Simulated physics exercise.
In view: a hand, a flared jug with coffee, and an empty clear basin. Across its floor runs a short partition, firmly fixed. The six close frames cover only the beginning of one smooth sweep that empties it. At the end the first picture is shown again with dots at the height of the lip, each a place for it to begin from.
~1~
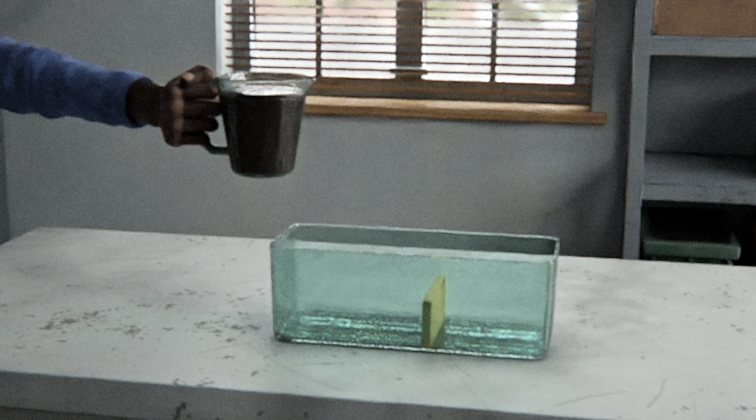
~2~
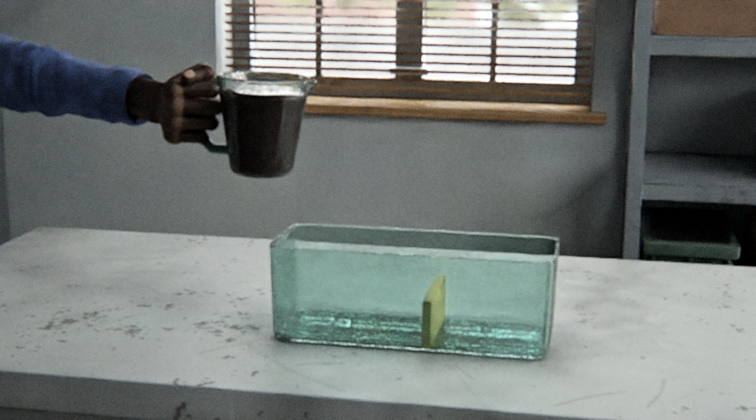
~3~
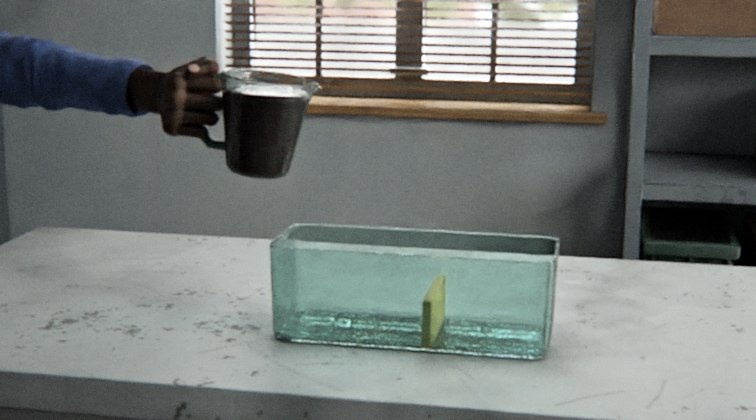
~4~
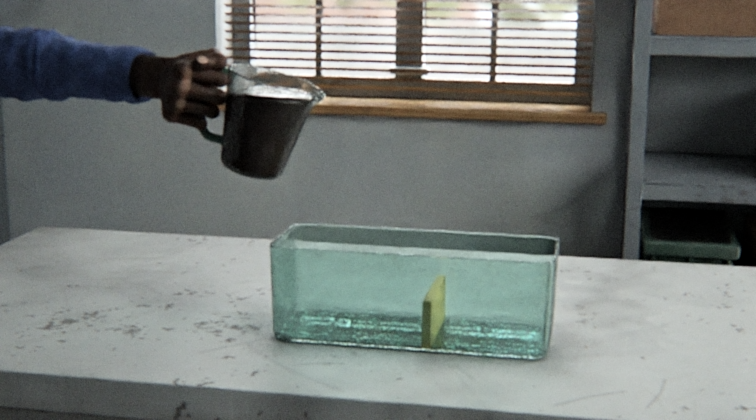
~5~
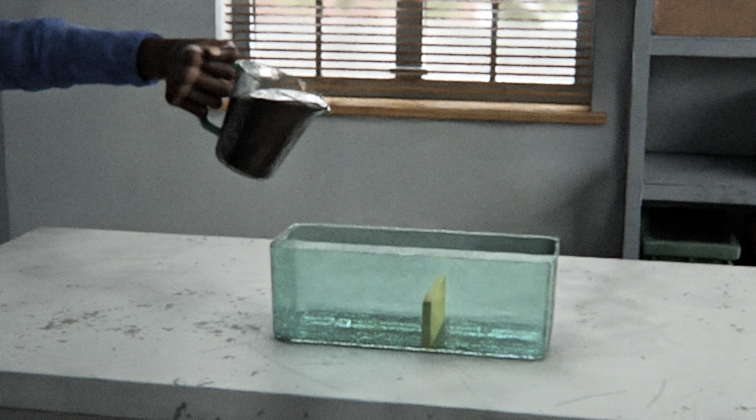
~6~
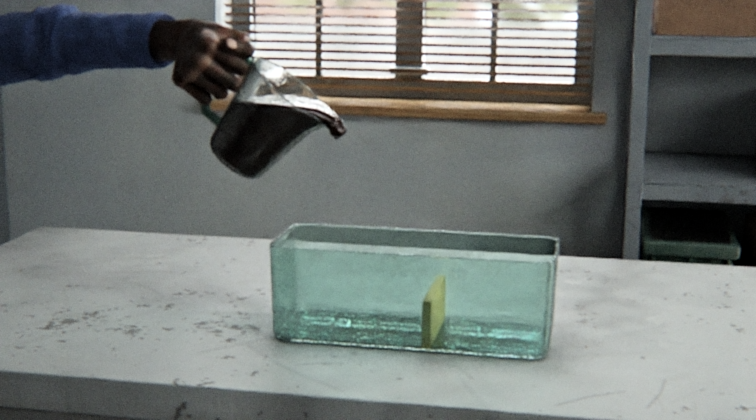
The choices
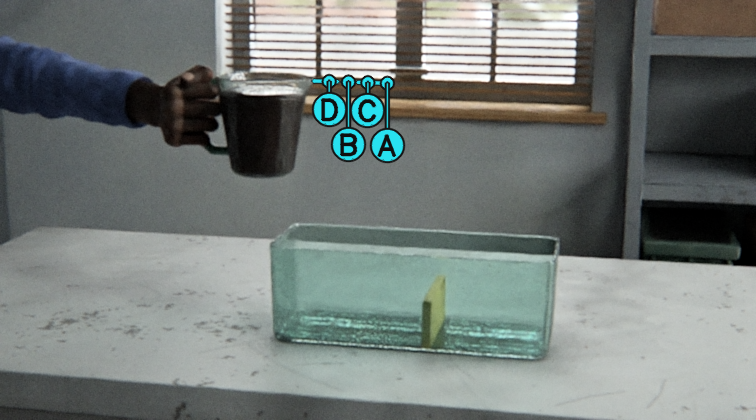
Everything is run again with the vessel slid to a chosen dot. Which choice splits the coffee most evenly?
Go for A.
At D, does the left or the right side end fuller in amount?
The left side.
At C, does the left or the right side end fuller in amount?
The left side.
On the marked copy, A at (387, 83); B at (348, 82); C at (367, 82); D at (329, 81).
For dot A, about 51 % ends left of the wall and 48 % right of it.
For dot B, about 95 % ends left of the wall and 2 % right of it; 3 % is lost outside.
For dot C, about 78 % ends left of the wall and 19 % right of it; 3 % is lost outside.
For dot D, about 96 % ends left of the wall and 3 % right of it.
